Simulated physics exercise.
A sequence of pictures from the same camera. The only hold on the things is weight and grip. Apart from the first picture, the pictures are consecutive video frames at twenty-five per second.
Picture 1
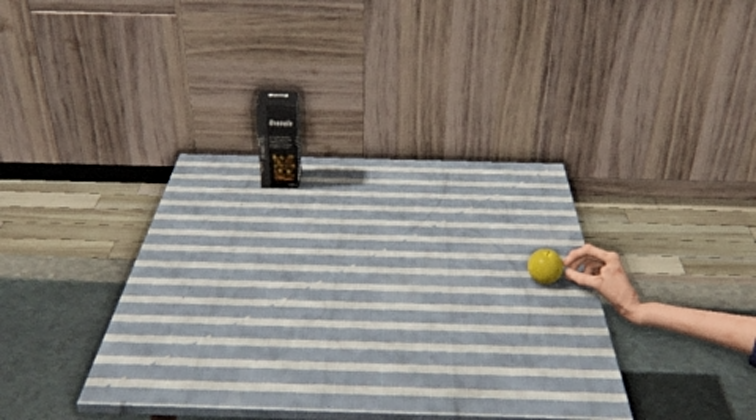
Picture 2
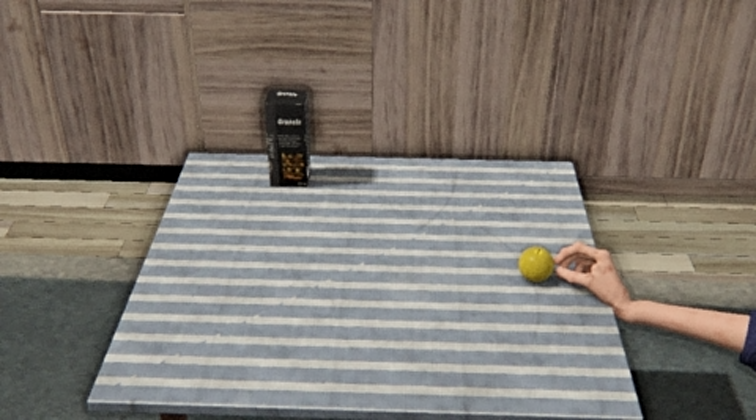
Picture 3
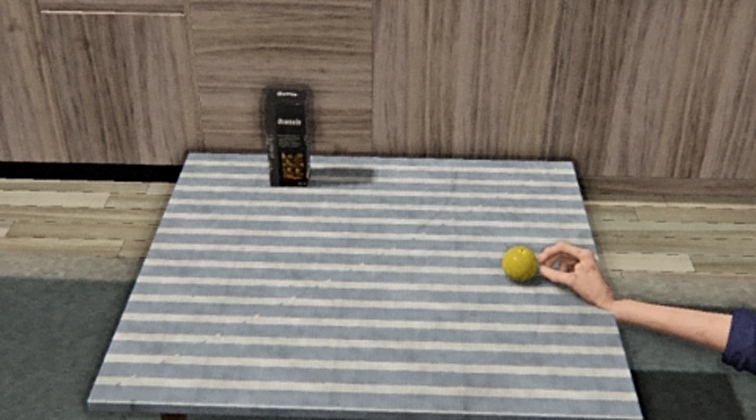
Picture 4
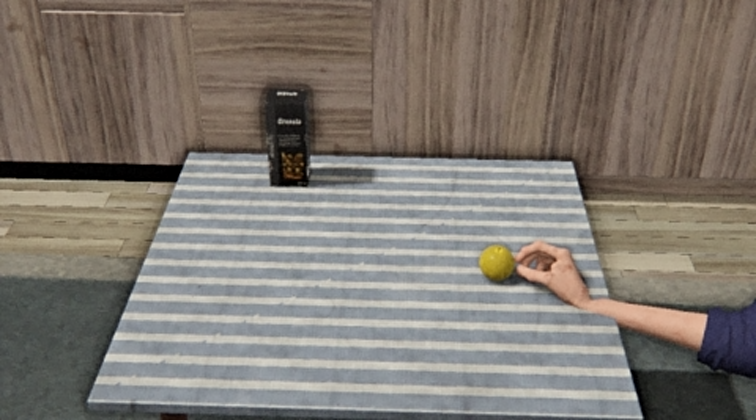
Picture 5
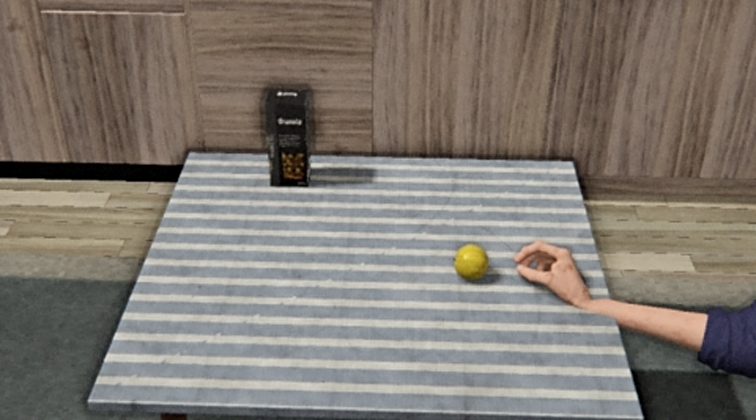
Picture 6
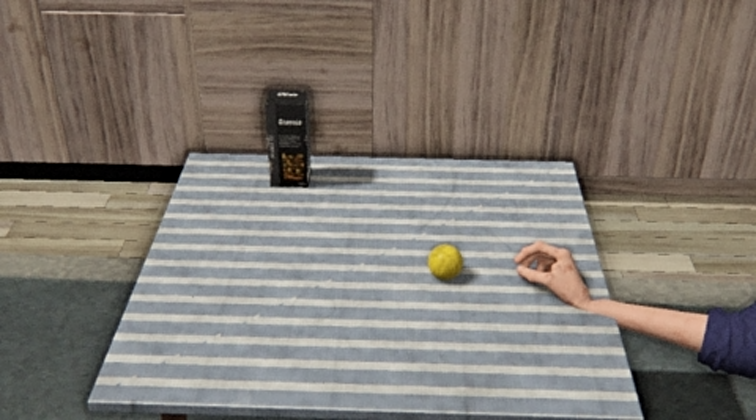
A yellow apple was pushed left across a striped tabletop by a hand, then rolled on further left by itself while the hand stayed still, with a dark package standing near the back.
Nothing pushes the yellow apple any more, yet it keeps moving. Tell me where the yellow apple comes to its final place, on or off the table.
Off the table.
Then, 0.40 s later than the last frame, yellow apple moved well along near (201, 256).
Then, 0.80 s later than the last frame, yellow apple now off the table.
When it is over, off the table, yellow apple.
